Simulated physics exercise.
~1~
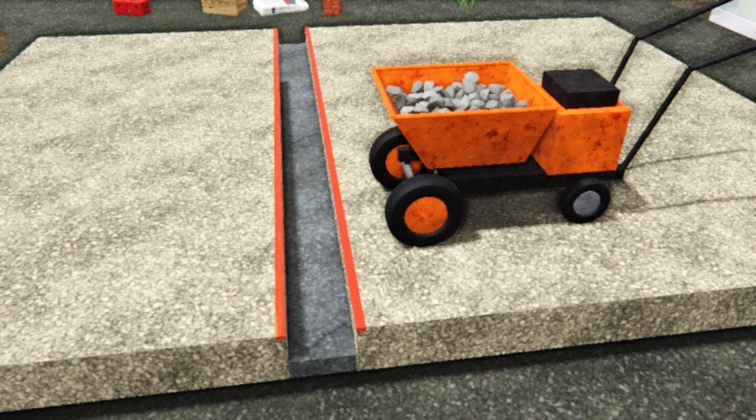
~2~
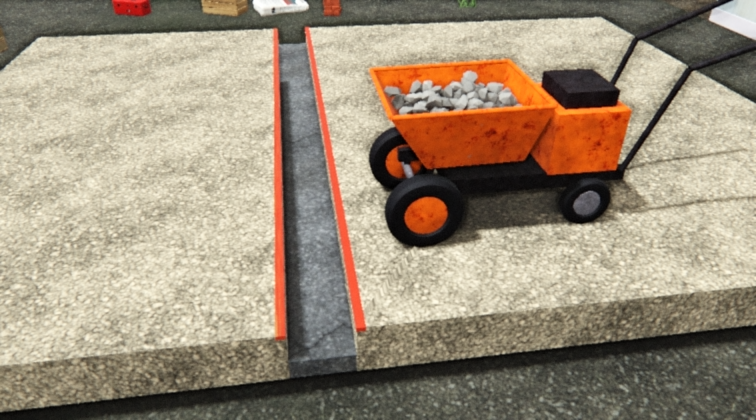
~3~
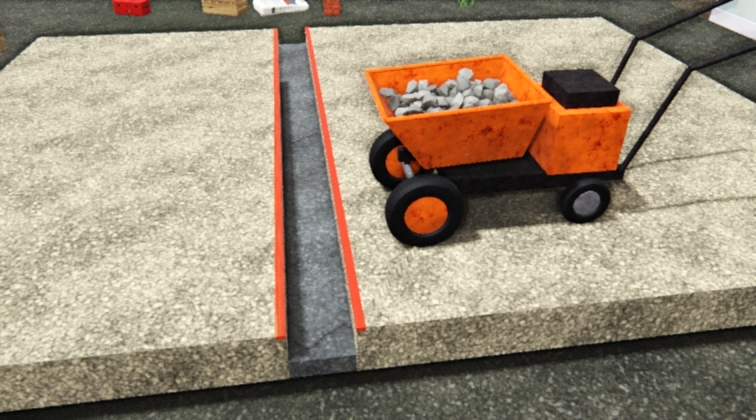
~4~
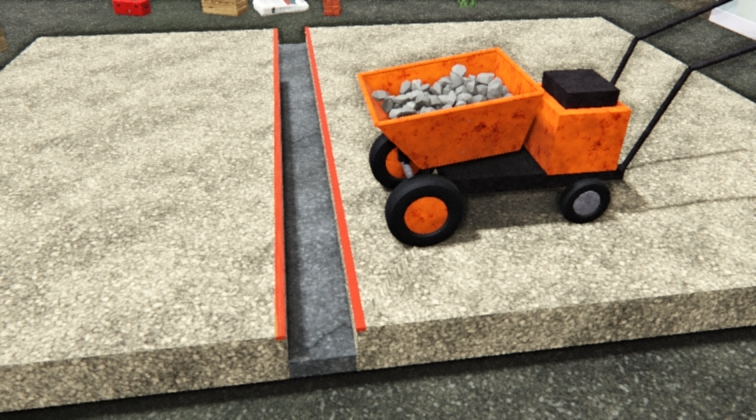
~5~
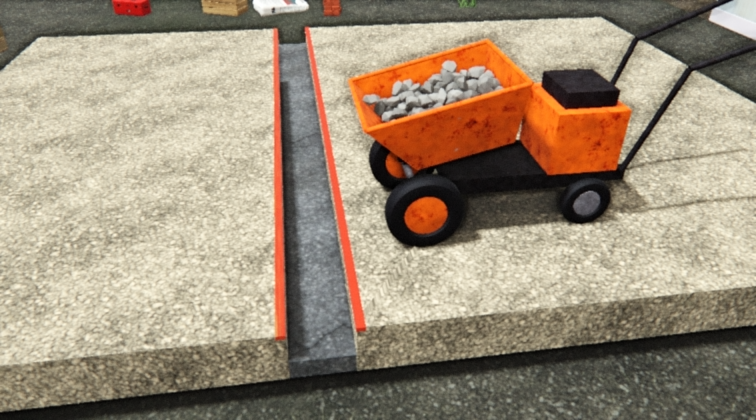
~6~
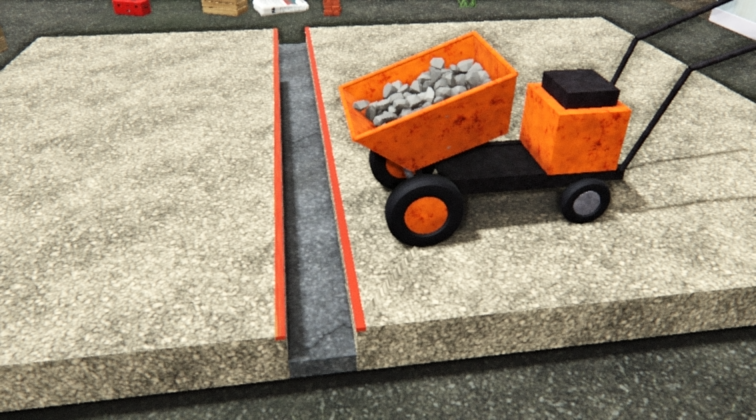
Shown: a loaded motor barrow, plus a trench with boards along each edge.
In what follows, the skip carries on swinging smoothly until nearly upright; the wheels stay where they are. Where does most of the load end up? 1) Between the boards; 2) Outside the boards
Between the boards (1).
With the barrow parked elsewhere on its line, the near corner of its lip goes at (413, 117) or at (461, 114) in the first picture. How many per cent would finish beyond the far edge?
Position 1: Near 10 %; position 2: Near 0 %.
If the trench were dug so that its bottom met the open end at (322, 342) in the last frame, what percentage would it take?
Around 40 per cent.
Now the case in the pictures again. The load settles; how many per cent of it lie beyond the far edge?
Near 35 in every hundred.
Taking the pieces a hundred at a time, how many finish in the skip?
Share in the skip: Around 0 %.
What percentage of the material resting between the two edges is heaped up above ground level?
15 per cent or thereabouts.
Just after the last frame, skip tipped steeply; every one in the skip.
A moment on, skip tipped right over; almost all in the skip; about a tenth in or heaped over the trench; just a few beyond it; just a few falling.
Further on, skip tipped right over; roughly a quarter in the skip; roughly a third in or heaped over the trench; roughly a third beyond it.
When it is over, skip tipped right over; roughly two thirds in or heaped over the trench; roughly a third beyond it.
